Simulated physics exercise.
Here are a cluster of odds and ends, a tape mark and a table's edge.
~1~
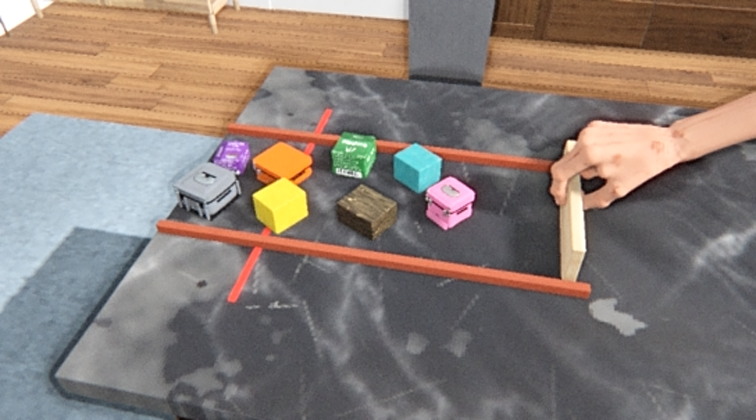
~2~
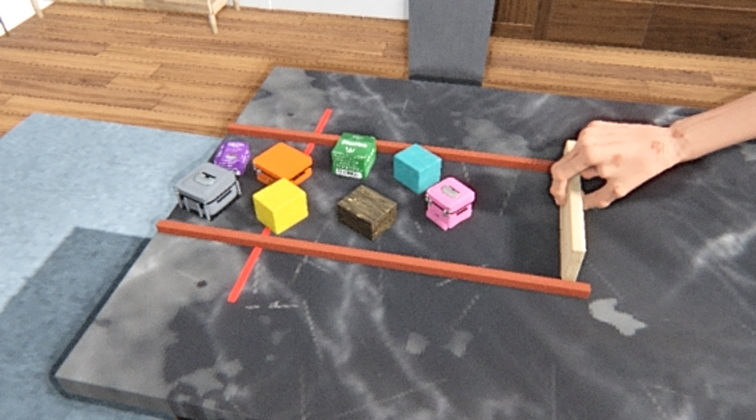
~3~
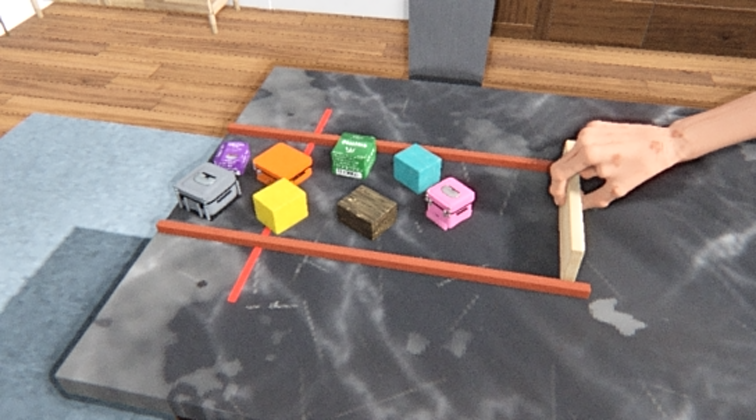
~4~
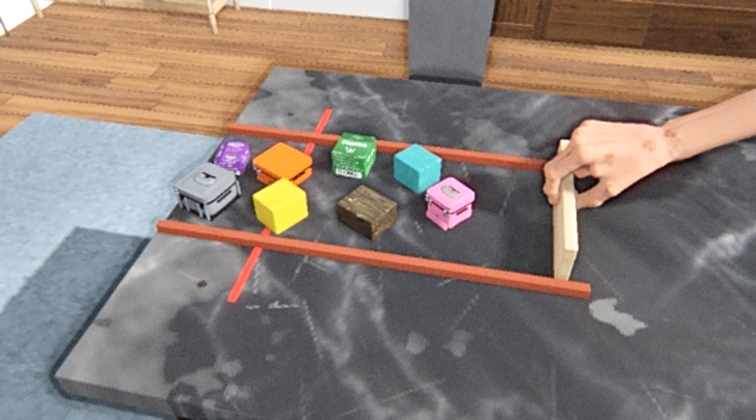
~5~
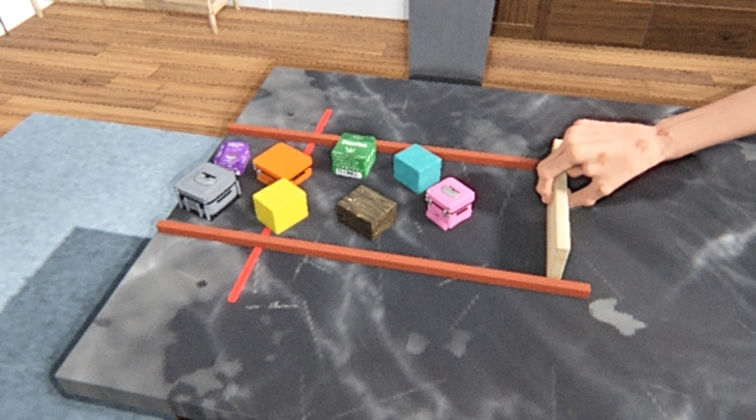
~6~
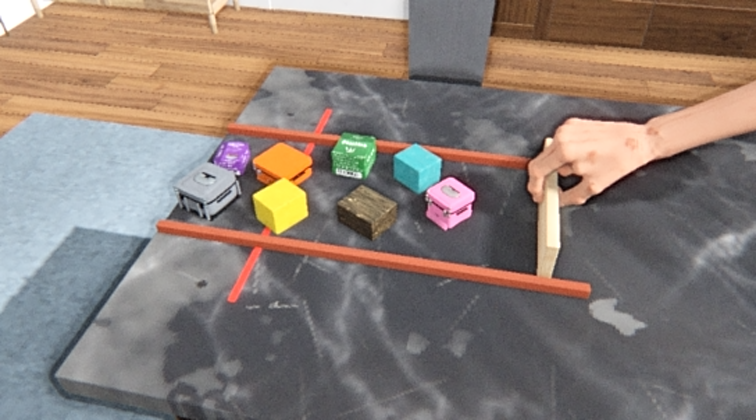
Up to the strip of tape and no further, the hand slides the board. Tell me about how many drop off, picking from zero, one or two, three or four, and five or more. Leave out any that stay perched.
I expect the edge to claim none.
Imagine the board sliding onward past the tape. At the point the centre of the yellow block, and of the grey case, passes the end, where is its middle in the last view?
(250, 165) and (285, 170), roughly.
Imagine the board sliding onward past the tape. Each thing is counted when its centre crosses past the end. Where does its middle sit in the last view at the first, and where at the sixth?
In pixels, around (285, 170) followed by around (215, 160).
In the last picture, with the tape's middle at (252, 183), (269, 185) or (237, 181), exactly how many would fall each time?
Respectively 2, 2 and 5.
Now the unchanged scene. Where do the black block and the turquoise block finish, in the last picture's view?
In the last picture the black block sits at (252, 206) while the turquoise block sits at (280, 159).
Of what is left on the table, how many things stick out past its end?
I make it 2.
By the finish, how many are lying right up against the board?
My count gives 3.
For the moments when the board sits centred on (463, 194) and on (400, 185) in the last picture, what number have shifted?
I get 1 at the one place and 4 at the other.
Soon after, none off yet; purple box at rest near (232, 158); grey case at rest near (208, 190); orange case at rest near (283, 169).
In the end, the number that fall off is zero.
